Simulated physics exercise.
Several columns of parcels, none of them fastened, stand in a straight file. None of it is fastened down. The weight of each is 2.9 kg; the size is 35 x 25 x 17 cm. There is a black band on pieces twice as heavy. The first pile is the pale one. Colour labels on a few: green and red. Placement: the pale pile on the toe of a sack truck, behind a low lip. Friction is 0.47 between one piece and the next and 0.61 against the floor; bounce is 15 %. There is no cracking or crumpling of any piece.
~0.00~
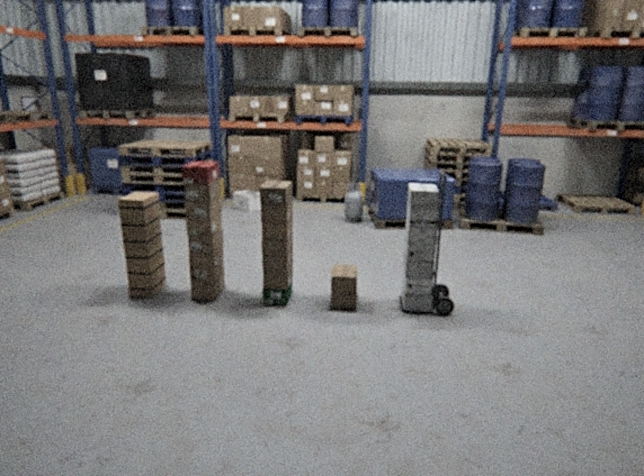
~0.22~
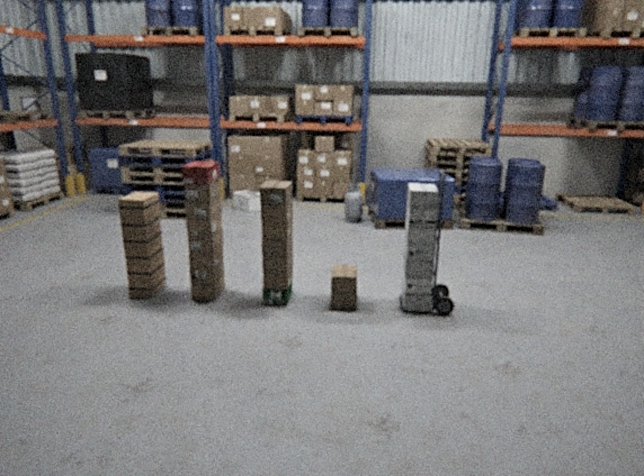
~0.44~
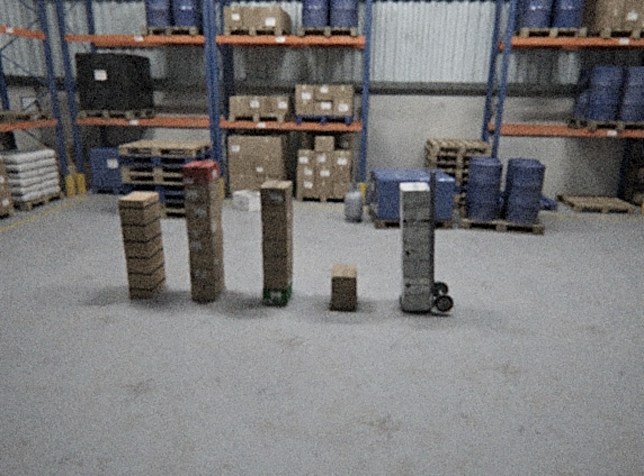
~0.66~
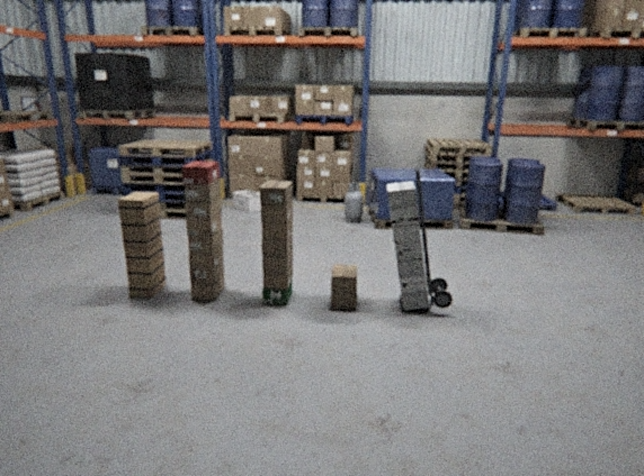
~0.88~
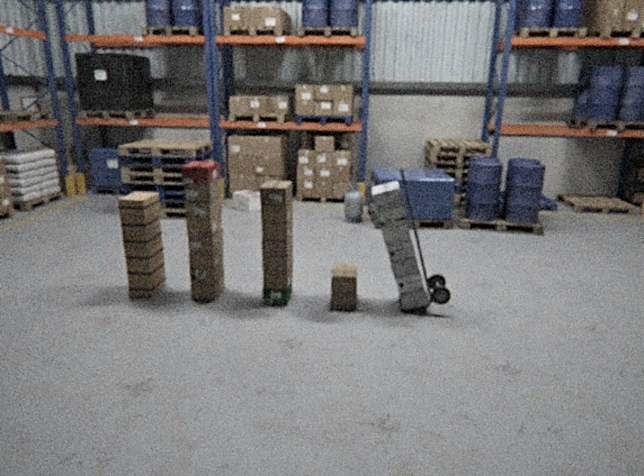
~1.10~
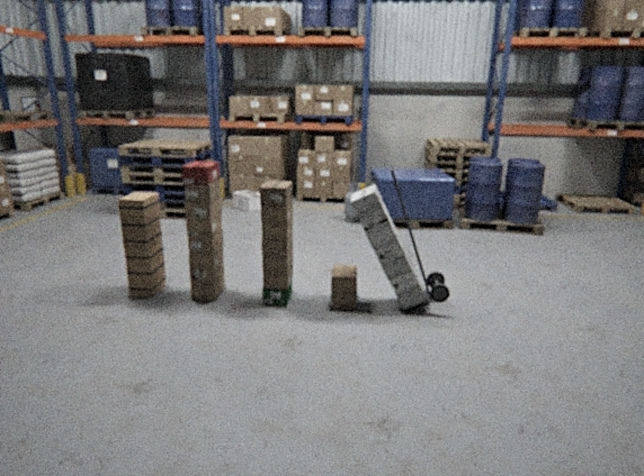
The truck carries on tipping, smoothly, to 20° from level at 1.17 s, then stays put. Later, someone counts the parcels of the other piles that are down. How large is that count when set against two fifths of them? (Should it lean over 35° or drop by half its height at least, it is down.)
The count ends up below two fifths.
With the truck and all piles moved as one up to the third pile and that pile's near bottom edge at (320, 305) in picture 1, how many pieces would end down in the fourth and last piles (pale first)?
Fourth 0, last 0.
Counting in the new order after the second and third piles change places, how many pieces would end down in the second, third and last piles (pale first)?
Down per pile: Second 7, third 0, last 0.
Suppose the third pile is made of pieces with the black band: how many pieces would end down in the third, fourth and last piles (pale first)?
Third: 0; fourth: 0; last: 0.
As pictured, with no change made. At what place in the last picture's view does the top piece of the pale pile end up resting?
End position: Near (306, 269) px.
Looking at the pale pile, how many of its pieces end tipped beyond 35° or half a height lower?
That happens to 7 of them.
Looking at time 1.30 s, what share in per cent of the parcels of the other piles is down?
By then 0 %.
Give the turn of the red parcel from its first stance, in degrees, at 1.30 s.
Near 0 degrees from where it started.
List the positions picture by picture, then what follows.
In the first frame (we follow the side turned to the camera), truck frame (442, 205) 0° forward; red parcel (195, 176); green parcel (275, 297); no other piece has moved.
Truck frame (442, 205) 0° forward; green parcel (275, 297), in the second frame.
Truck frame (434, 203) 4° forward, top of the pale pile leaning 4°; red parcel (195, 176); no other piece has moved, in the third frame.
Truck frame (421, 201) 10° forward, top of the pale pile leaning 10°; green parcel (275, 297); no other piece has moved, in the fourth frame.
Truck frame (408, 199) 16° forward, top of the pale pile leaning 17°; red parcel (195, 176); no other piece has moved, in the fifth frame.
Truck frame (401, 199) 20° forward, top of the pale pile leaning 27°; red parcel (195, 176); green parcel (275, 297); no other piece has moved, in the sixth frame.
Around 1.18 s, 1 of the pale pile down; none of the 23 other parcels down.
Around 1.30 s, 7 of the pale pile down; none of the 23 other parcels down.
Around 1.72 s, 7 of the pale pile down; none of the 23 other parcels down, 5 disturbed.
Finally (2.5 s), 7 of the pale pile down; none of the 23 other parcels down, 5 disturbed; red parcel unmoved; green parcel unmoved. That is 0 per cent. Seen by the last camera, middles, red parcel near (201, 172), green parcel near (278, 290).
